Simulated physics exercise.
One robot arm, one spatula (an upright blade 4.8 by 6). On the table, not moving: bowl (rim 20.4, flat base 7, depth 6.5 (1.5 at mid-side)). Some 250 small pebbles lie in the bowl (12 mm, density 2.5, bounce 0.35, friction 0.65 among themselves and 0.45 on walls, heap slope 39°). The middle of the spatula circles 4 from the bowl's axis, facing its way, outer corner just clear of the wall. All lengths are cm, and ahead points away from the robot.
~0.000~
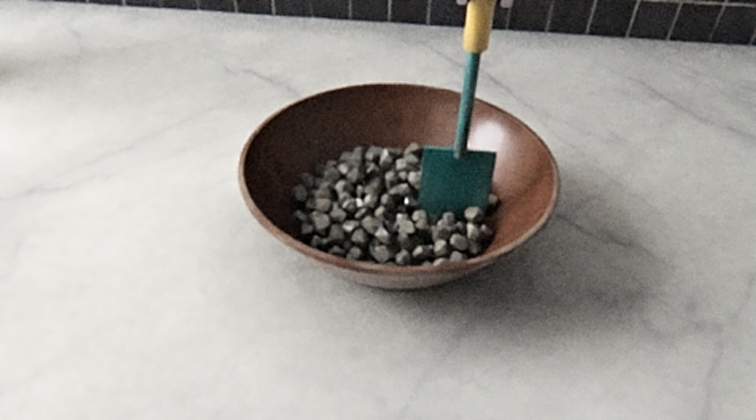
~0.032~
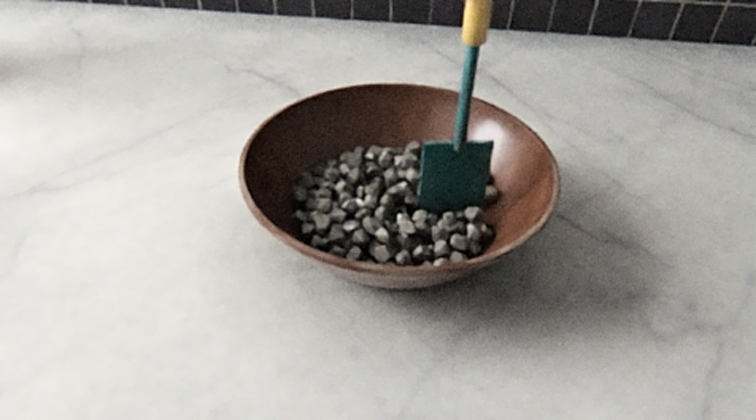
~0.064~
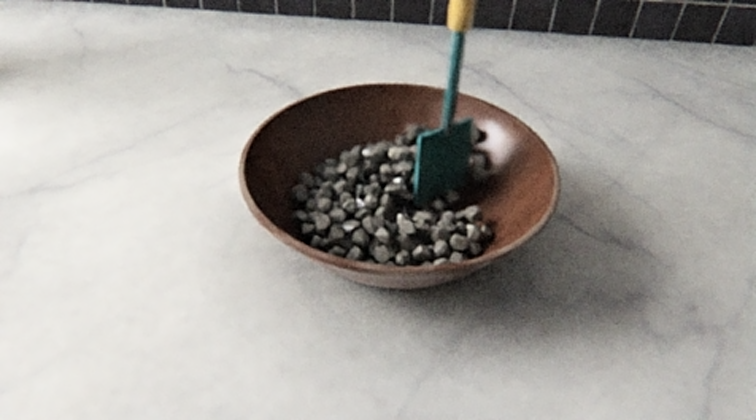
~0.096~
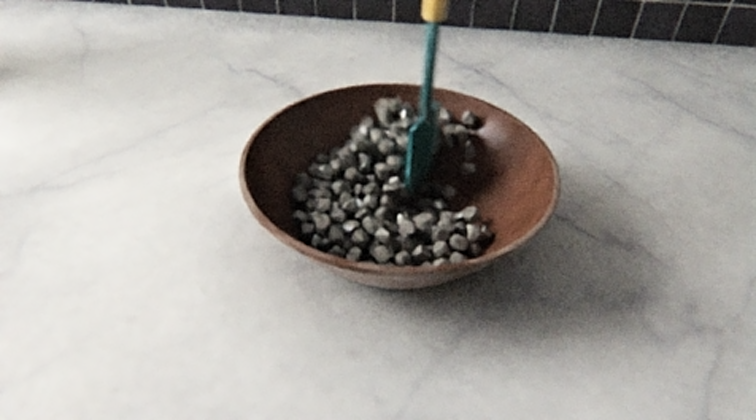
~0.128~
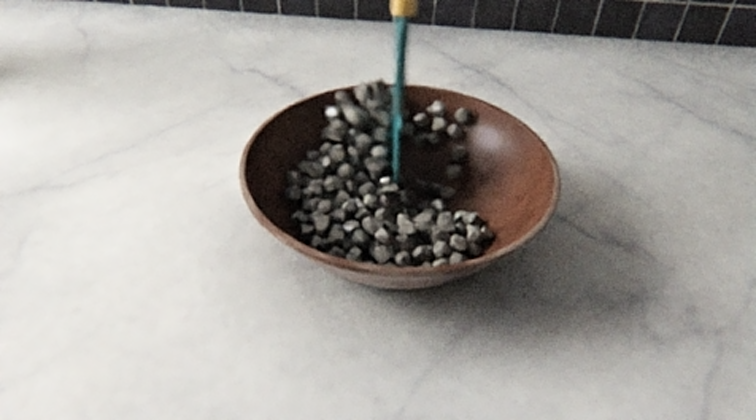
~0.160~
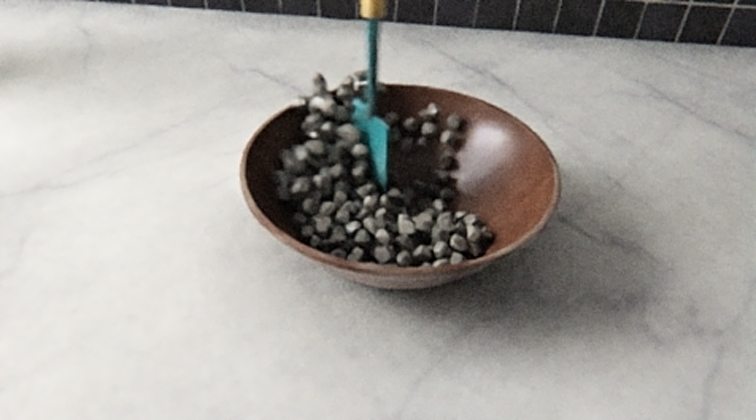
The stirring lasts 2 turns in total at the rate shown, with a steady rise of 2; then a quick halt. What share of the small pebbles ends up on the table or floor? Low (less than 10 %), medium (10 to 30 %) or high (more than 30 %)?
Answer: Medium; 10 to 30 % of the small pebbles finish on the table or floor.
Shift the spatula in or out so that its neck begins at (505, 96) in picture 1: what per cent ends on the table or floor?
Some 0 per cent.
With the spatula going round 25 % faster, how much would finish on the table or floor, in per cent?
Then about 20 per cent.
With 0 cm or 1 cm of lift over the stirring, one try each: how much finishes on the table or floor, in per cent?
Some 20 and 15 per cent.
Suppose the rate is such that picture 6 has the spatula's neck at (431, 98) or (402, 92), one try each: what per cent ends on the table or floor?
Some 0 and 5 per cent.
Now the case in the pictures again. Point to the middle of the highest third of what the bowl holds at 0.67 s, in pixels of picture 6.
Near (429, 199).
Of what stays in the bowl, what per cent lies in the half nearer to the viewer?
Roughly 50 per cent.
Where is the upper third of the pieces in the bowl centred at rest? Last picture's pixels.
Around (428, 200).
After 0.42 s, 356° round, highest piece 8 above the table; 221 in the bowl, 25 on the table or floor, 2 in flight or on the tool.
After 0.67 s, 227° round, highest piece 7 above the table; 214 in the bowl, 32 on the table or floor, 2 in flight or on the tool.
After 1.00 s, 0° round, highest piece 5 above the table; 214 in the bowl, 34 on the table or floor.
After 1.70 s, 0° round, highest piece 5 above the table; 214 in the bowl, 34 on the table or floor.
At rest, 214 in the bowl, 34 on the table or floor. That is 14 % on the table or floor.
